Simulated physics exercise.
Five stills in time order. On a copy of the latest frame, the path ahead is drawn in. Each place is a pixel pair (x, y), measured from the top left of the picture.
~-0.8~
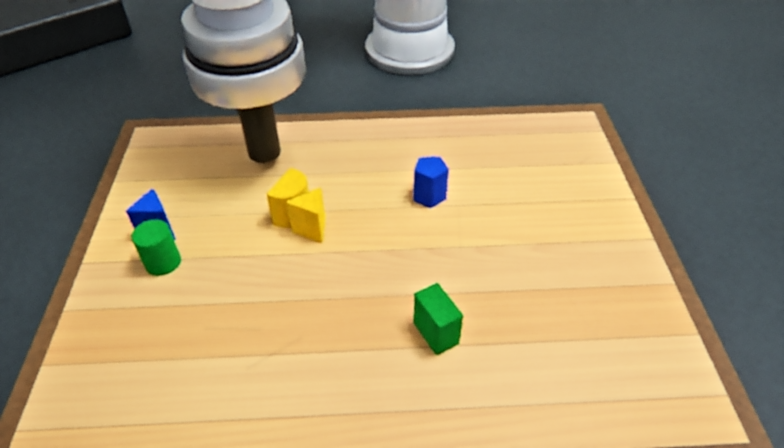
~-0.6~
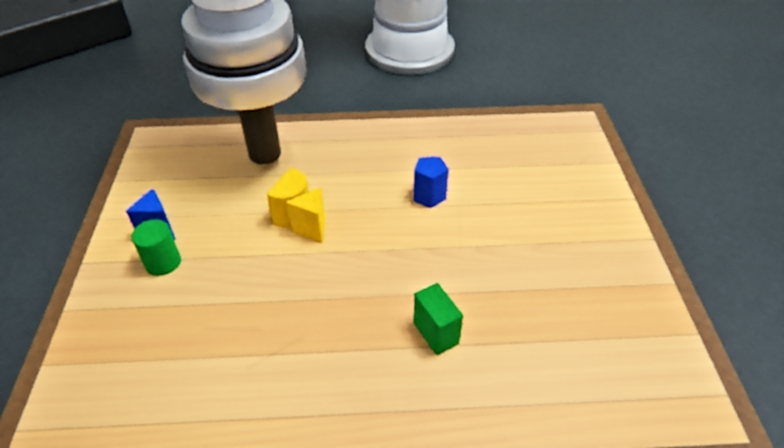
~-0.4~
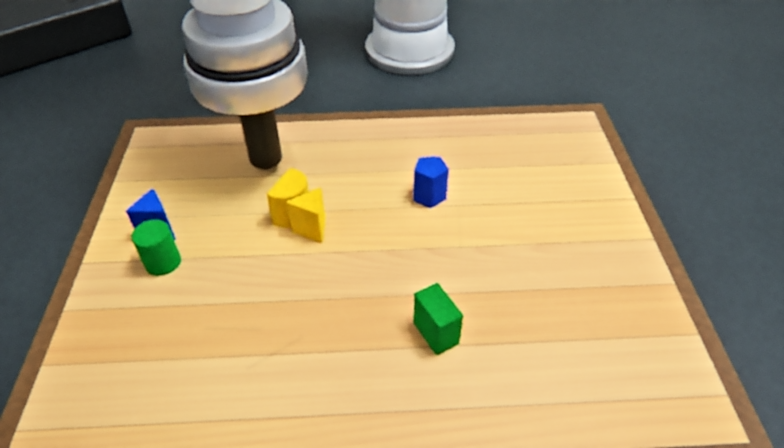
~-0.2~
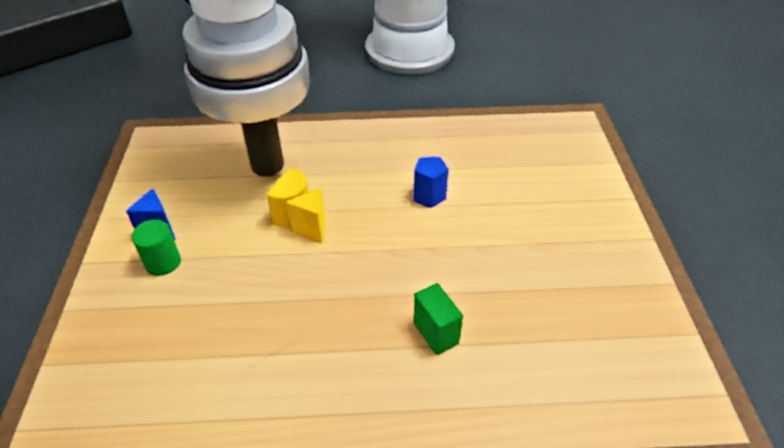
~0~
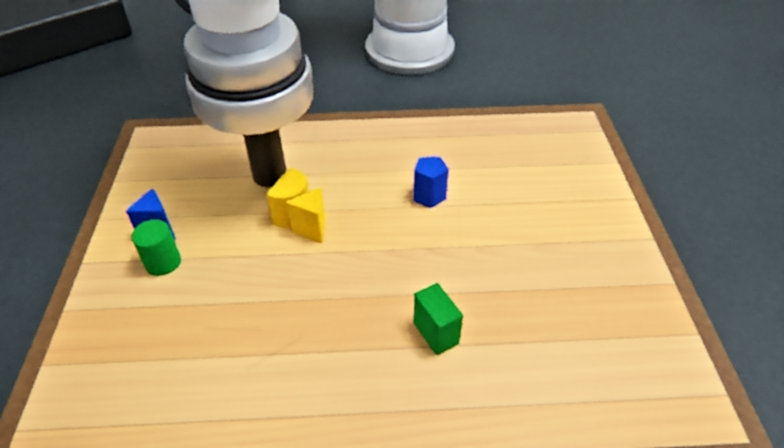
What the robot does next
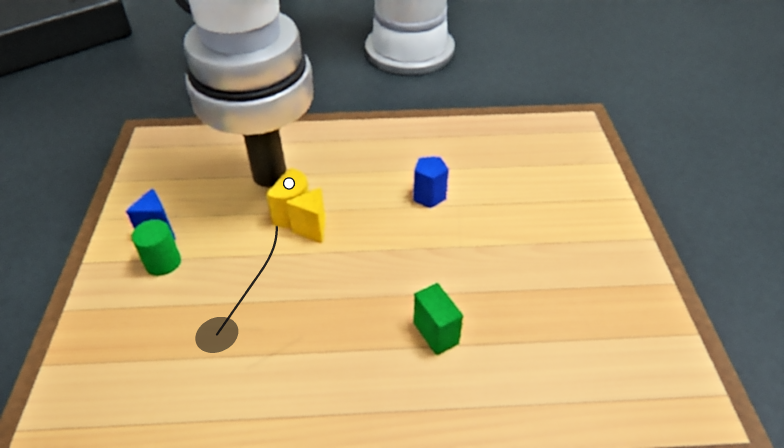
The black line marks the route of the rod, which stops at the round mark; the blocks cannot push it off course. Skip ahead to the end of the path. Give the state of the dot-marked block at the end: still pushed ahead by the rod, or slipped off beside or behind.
The rod no longer has it in front.
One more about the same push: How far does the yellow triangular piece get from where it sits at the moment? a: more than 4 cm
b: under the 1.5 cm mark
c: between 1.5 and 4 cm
c: Between 1.5 and 4 cm.
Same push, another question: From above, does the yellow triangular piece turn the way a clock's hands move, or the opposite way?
Looking down on the board, it turns counter-clockwise.
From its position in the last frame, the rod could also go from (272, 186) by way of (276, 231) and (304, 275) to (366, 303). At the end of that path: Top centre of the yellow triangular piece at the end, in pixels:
In the picture, that point is around (341, 213).
Path on the board, from (272, 186) via (277, 229) and (256, 279), ending at (217, 334); the dot is on the yellow half-round block.
On the path given first. One third of the way, rod (275, 220); yellow half-round block (301, 206), turned 20° anticlockwise; yellow triangular piece (328, 213), turned 40° anticlockwise.
Two thirds of the way, rod (253, 270); yellow half-round block (302, 207), turned 25° anticlockwise; yellow triangular piece (330, 214), turned 40° anticlockwise.
At the end, rod (213, 326); green circle in place; yellow half-round block (302, 207), turned 25° anticlockwise; yellow triangular piece (330, 214), turned 40° anticlockwise.
